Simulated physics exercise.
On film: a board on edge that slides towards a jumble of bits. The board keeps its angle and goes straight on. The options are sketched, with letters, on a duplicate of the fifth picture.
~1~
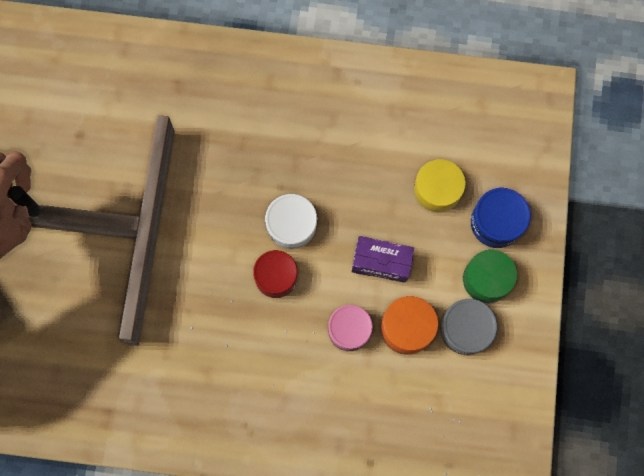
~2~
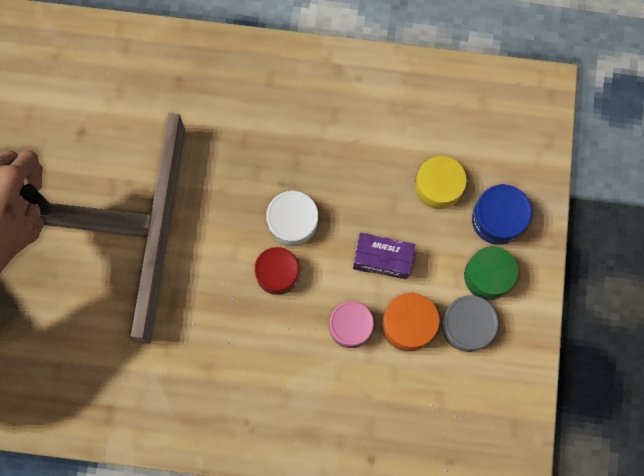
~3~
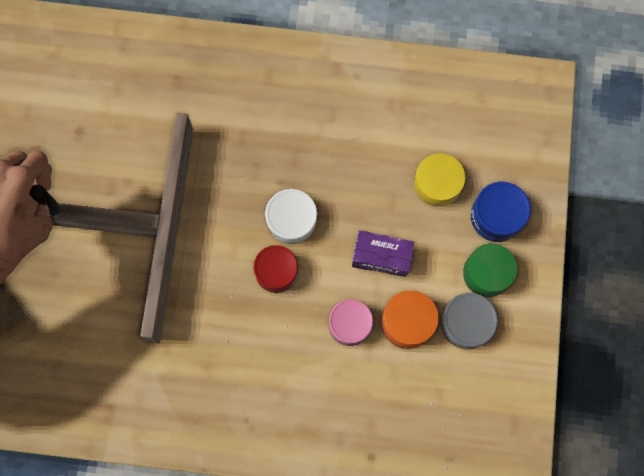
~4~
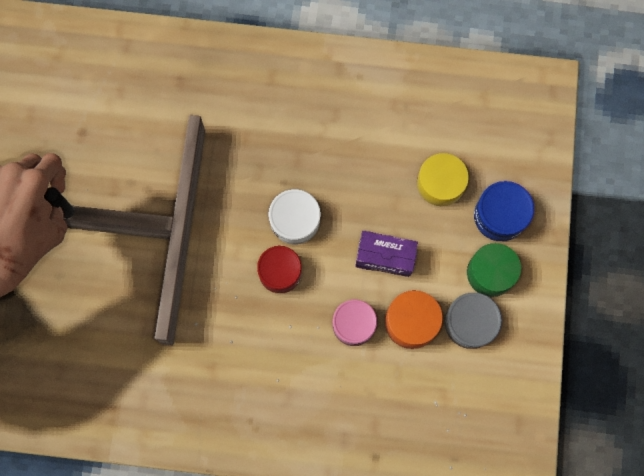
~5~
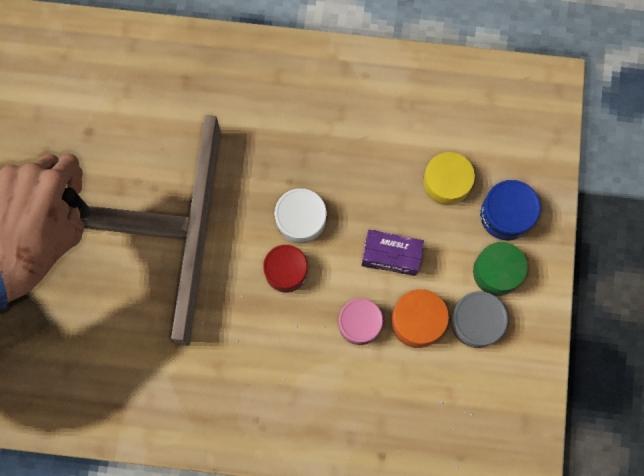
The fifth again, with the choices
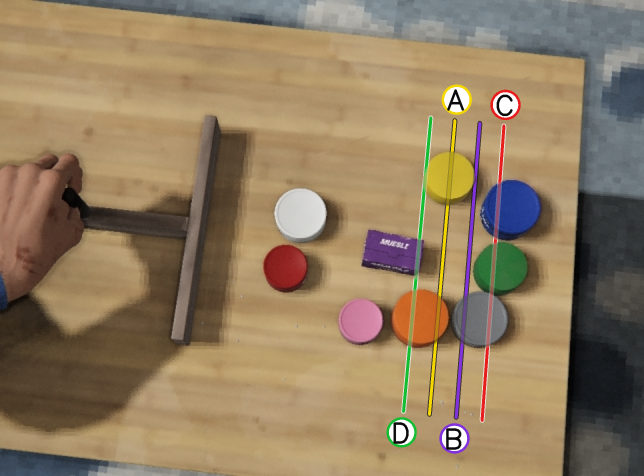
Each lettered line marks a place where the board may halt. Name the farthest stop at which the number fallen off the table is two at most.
It can go as far as C.
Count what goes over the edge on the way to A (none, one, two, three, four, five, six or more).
In all, none.
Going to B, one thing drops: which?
It is the grey jar.
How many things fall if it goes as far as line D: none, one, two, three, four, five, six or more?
By then, none.
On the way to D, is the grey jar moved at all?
Yes.
On the copy, A at (443, 262); B at (468, 265); C at (493, 268); D at (418, 259).
On C. First, board (303, 236); red jar (328, 274); white jar (338, 221).
Then, board (412, 249); grey jar (529, 317); green tin (511, 266).
Finally, board (495, 258); grey jar over the edge; green tin over the edge; two fallen.
By contrast, A is within the limit but short; B is within the limit but short; D is within the limit but short.
